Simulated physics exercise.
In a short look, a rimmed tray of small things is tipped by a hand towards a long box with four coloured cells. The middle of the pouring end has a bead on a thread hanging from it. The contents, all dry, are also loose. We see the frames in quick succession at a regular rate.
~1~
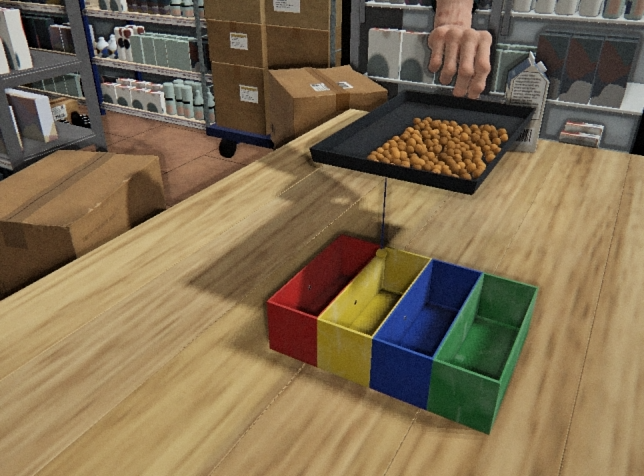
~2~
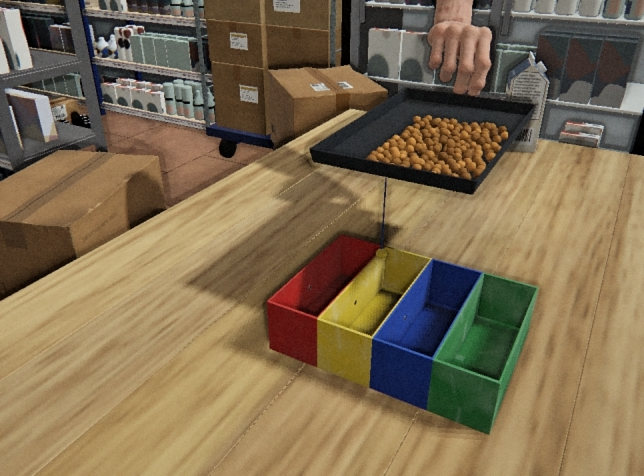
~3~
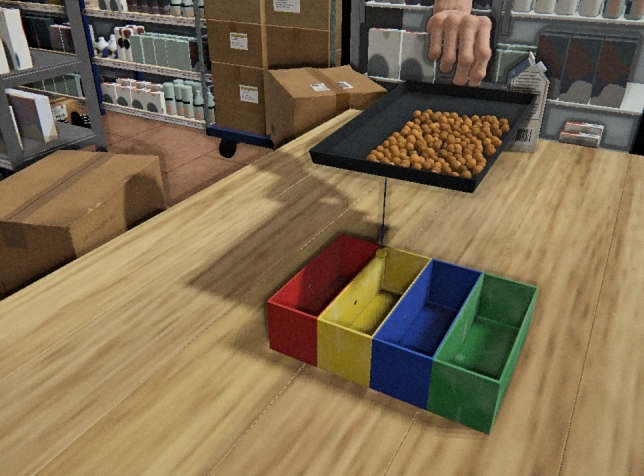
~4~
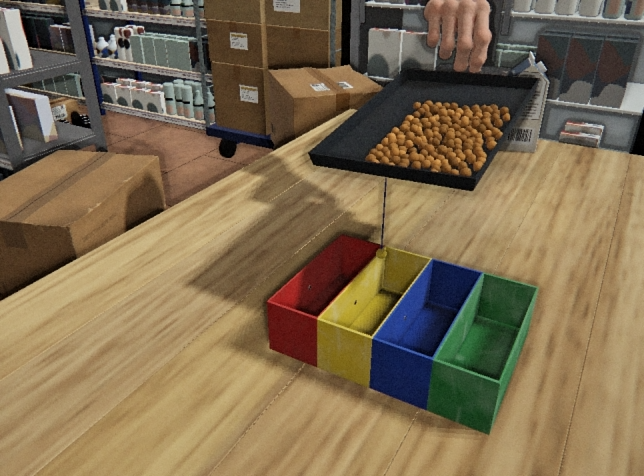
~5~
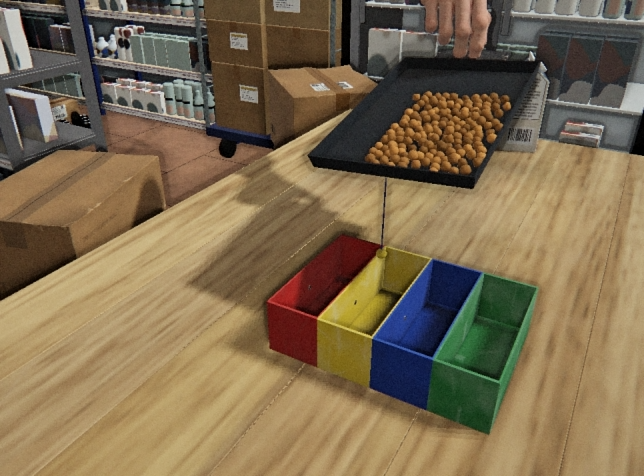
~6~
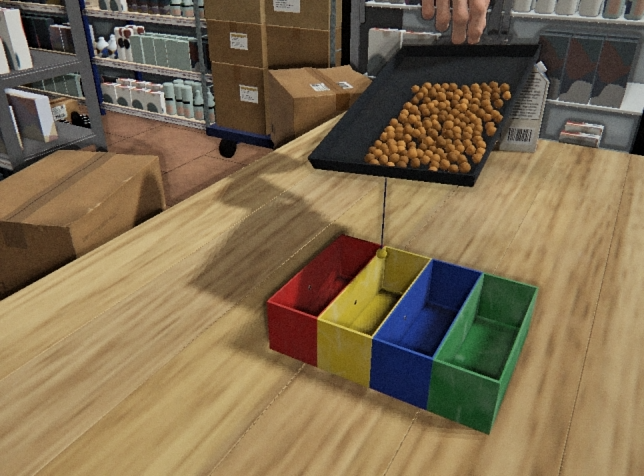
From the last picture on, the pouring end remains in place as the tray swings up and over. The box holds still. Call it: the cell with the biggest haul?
The red compartment.
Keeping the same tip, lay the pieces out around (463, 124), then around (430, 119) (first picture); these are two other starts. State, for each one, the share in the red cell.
In order, 40 per cent then 30 per cent.
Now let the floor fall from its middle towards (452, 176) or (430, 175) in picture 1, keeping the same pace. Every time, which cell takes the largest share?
The first time it is the cell in blue, and the second time it is that blue cell.
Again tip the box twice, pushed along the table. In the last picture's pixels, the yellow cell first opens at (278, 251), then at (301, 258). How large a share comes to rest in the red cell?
You'd end up with around 0 per cent and then around 10 per cent.
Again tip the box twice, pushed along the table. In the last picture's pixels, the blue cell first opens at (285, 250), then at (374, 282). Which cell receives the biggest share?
So the first one goes to green and the second to that yellow cell.
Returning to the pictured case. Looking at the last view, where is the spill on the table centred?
Estimate: Around (256, 303).
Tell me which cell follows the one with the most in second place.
Second place: The yellow one.
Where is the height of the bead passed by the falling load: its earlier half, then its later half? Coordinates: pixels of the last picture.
Around (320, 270) and then (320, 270).
Soon after the last picture, tray tipped steeply; nearly all on the tray; a stray few in the red cell; a small part falling or outside the box.
A little later, tray tipped past a quarter turn; nearly all on the tray; a stray few in the red cell; a stray few in the yellow cell; a small part falling or outside the box.
Later still, tray tipped past a quarter turn; about a third in the red cell; about a quarter in the yellow cell; a stray few in the blue cell; about a third falling or outside the box.
At rest, tray tipped past a quarter turn; about a third in the red cell; about a quarter in the yellow cell; a stray few in the blue cell; none in the green cell; about a third outside the box.
